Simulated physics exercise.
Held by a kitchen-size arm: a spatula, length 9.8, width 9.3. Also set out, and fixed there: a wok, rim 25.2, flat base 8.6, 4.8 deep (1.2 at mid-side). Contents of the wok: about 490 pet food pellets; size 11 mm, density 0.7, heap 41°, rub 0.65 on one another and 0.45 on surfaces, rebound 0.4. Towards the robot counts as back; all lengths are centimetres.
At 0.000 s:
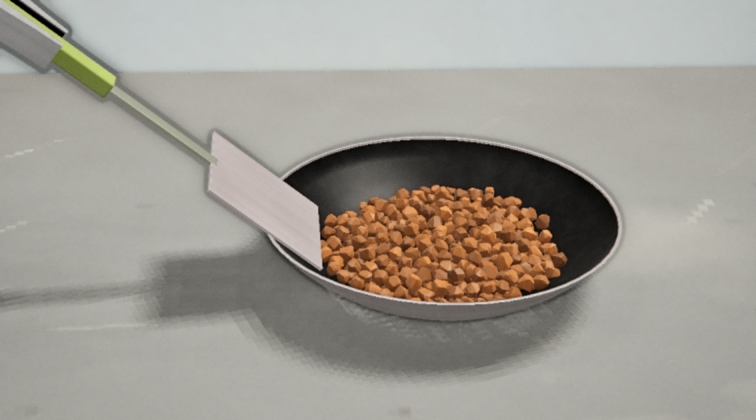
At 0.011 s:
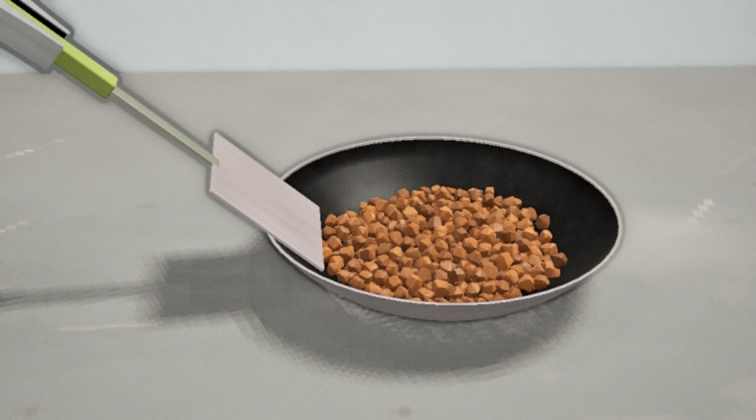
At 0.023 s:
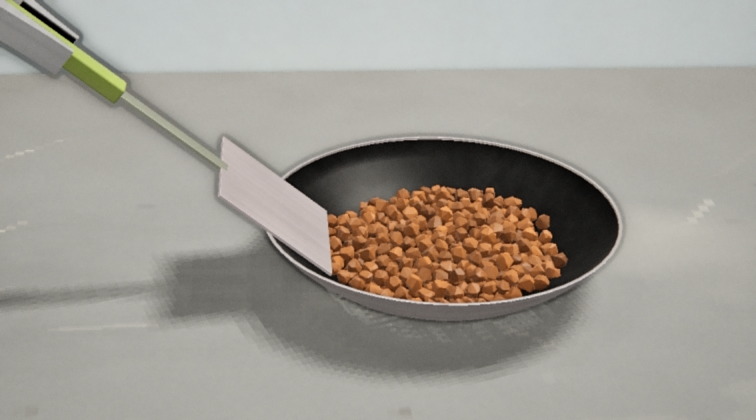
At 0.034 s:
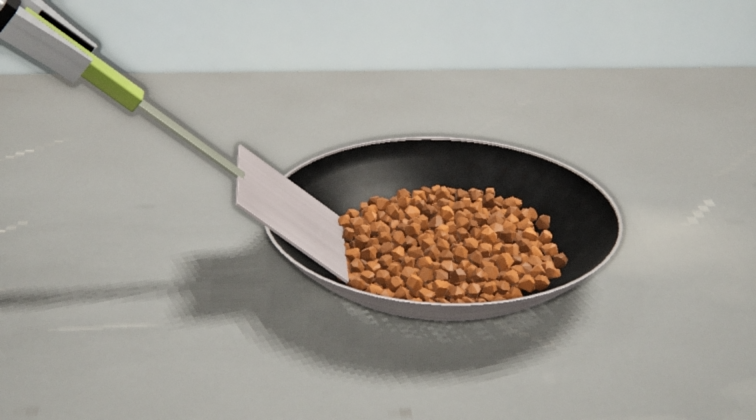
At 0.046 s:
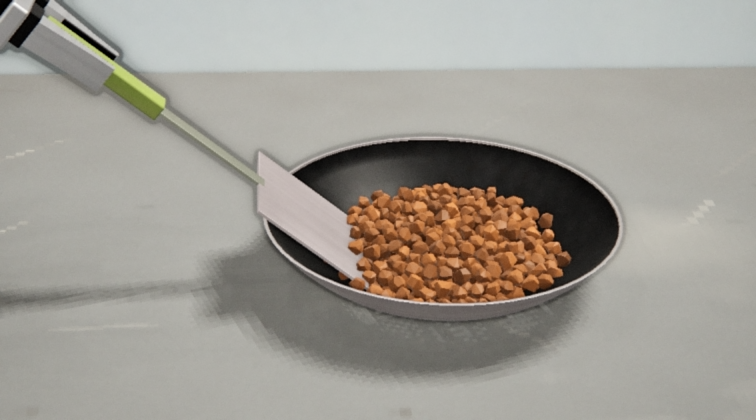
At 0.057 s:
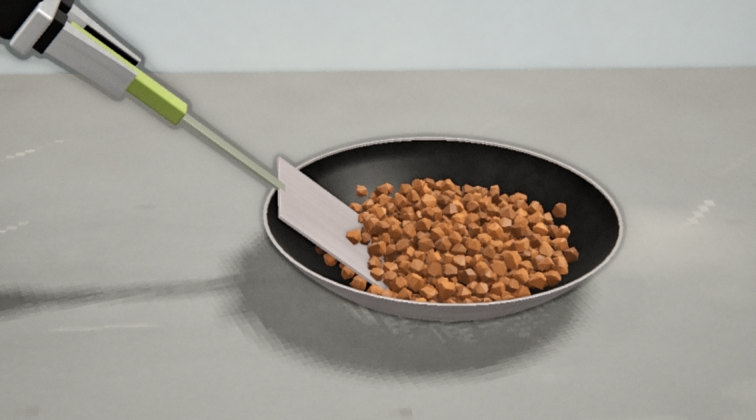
A spatula slides rightward into the dark pan and pushes into the brown pellets.
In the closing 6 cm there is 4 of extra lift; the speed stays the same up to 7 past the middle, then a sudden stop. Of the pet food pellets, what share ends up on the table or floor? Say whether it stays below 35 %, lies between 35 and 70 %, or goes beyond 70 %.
It lies between 35 and 70 %.
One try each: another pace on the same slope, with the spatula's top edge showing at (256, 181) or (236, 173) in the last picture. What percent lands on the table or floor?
That comes to some 30 and some 10 percent, in that order.
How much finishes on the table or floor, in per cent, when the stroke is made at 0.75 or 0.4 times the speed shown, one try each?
Roughly 35 % and roughly 15 %.
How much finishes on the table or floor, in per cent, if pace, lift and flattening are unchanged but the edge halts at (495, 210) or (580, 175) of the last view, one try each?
Try 1: Approx. 20 %; try 2: Approx. 60 %.
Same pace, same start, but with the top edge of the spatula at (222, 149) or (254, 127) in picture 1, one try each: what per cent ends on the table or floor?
Close to 40 and 40 percent respectively.
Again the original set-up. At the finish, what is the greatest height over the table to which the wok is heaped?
About 5.5 cm above the table.
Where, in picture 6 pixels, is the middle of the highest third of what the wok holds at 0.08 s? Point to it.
Centre estimated at around (486, 224).
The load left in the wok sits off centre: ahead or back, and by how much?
It sits near 4.5 centimetres ahead of centre.
After 0.08 s, sloping 40°, highest piece 6 above the table; 487 in the wok.
After 0.11 s, sloping 40°, highest piece 9 above the table; 482 in the wok, 5 on the blade or in flight.
After 0.33 s, sloping 40°, highest piece 20 above the table; 279 in the wok, 105 on the table or floor, 103 on the blade or in flight.
After 1.38 s, sloping 40°, highest piece 6 above the table; 278 in the wok, 209 on the table or floor.
In the end, 278 in the wok, 209 on the table or floor. That is 43 % on the table or floor.
